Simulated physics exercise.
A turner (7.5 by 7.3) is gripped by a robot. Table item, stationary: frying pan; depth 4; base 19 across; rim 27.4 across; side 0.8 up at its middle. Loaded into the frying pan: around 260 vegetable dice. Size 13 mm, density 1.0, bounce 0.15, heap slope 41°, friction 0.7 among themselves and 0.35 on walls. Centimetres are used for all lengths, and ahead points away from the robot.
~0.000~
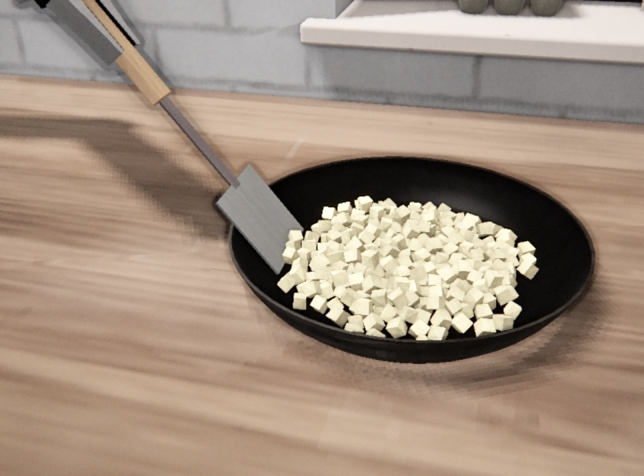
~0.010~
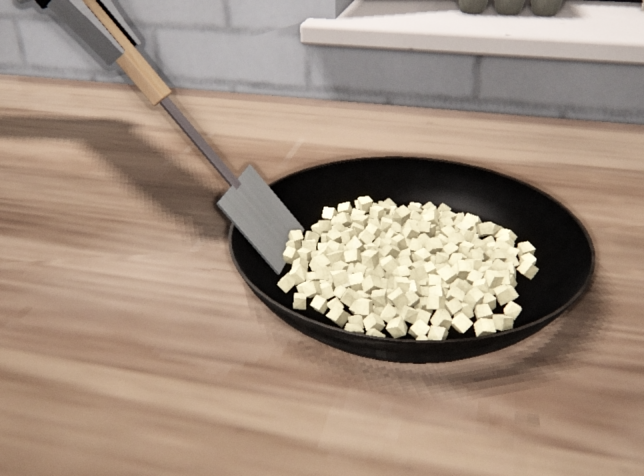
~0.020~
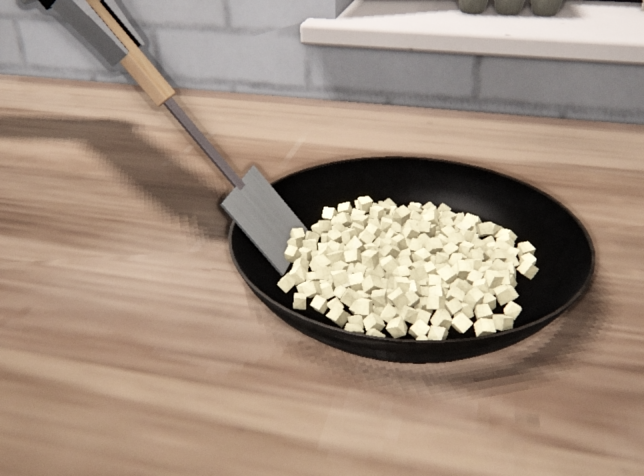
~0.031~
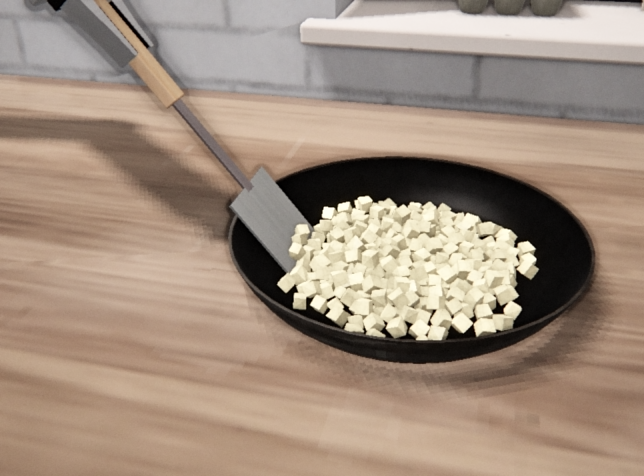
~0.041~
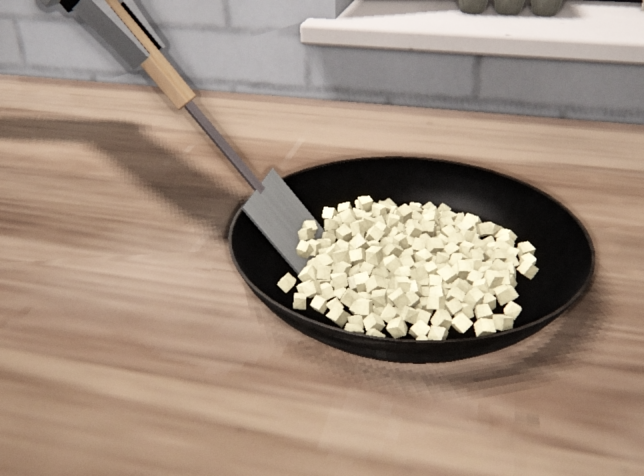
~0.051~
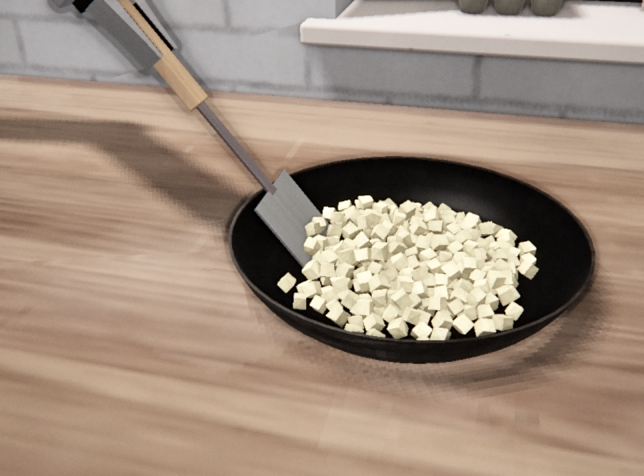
A metal turner with a wooden section on its handle, gripped by a dark device at the upper left, slides slowly a short way rightward inside a black frying pan, nudging the edge of a heap of pale cream cubes. The pan rests on a light wood-grain counter before a grey brick wall and white ledge, seen from slightly above. One cube separates at the left while most stay put, and the camera remains still.
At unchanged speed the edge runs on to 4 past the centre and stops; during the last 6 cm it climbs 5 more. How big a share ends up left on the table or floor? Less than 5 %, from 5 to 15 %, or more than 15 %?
From 5 to 15 %.
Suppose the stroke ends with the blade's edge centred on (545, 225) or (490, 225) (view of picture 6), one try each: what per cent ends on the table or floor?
Respectively about 20 and 10 percent end on the table or floor.
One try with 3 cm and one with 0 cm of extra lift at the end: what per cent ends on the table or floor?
5 and 0 %.
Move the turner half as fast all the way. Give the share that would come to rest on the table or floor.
Roughly 0 per cent, I'd say.
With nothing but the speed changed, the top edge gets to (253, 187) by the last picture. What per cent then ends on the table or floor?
Estimate: Close to 0 %.
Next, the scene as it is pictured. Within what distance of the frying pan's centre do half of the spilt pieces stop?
Looks like roughly 32 centimetres to me.
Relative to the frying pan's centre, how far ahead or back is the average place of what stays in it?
Ahead, by around 4.5 cm.
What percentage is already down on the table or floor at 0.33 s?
8 per cent.
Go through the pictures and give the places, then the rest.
The first picture shows turner top edge at (233, 183), sloping 51°; upper third of the load around (410, 257), from x 285 to 530, top at y 205; 260 in the frying pan.
The second picture shows turner top edge at (234, 183), sloping 51°; upper third of the load around (410, 257), from x 285 to 530, top at y 205.
The third picture shows turner top edge at (238, 184), sloping 51°; upper third of the load around (410, 256), from x 285 to 530, top at y 205.
The fourth picture shows turner top edge at (246, 185), sloping 51°; upper third of the load around (404, 255), from x 285 to 530, top at y 205.
The fifth picture shows turner top edge at (258, 187), sloping 51°; upper third of the load around (400, 251), from x 285 to 530, top at y 205.
The sixth picture shows turner top edge at (270, 189), sloping 51°; upper third of the load around (403, 250), from x 285 to 530, top at y 205; 260 in the frying pan.
After 0.08 s, sloping 51°, highest piece 5 above the table; 260 in the frying pan.
After 0.12 s, sloping 51°, highest piece 6 above the table; 260 in the frying pan.
After 0.33 s, sloping 51°, highest piece 5 above the table; 240 in the frying pan, 19 on the table or floor, 1 on the blade or in flight.
After 1.38 s, sloping 51°, highest piece 5 above the table; 240 in the frying pan, 20 on the table or floor.
At rest, 240 in the frying pan, 20 on the table or floor. That is 8 % on the table or floor.
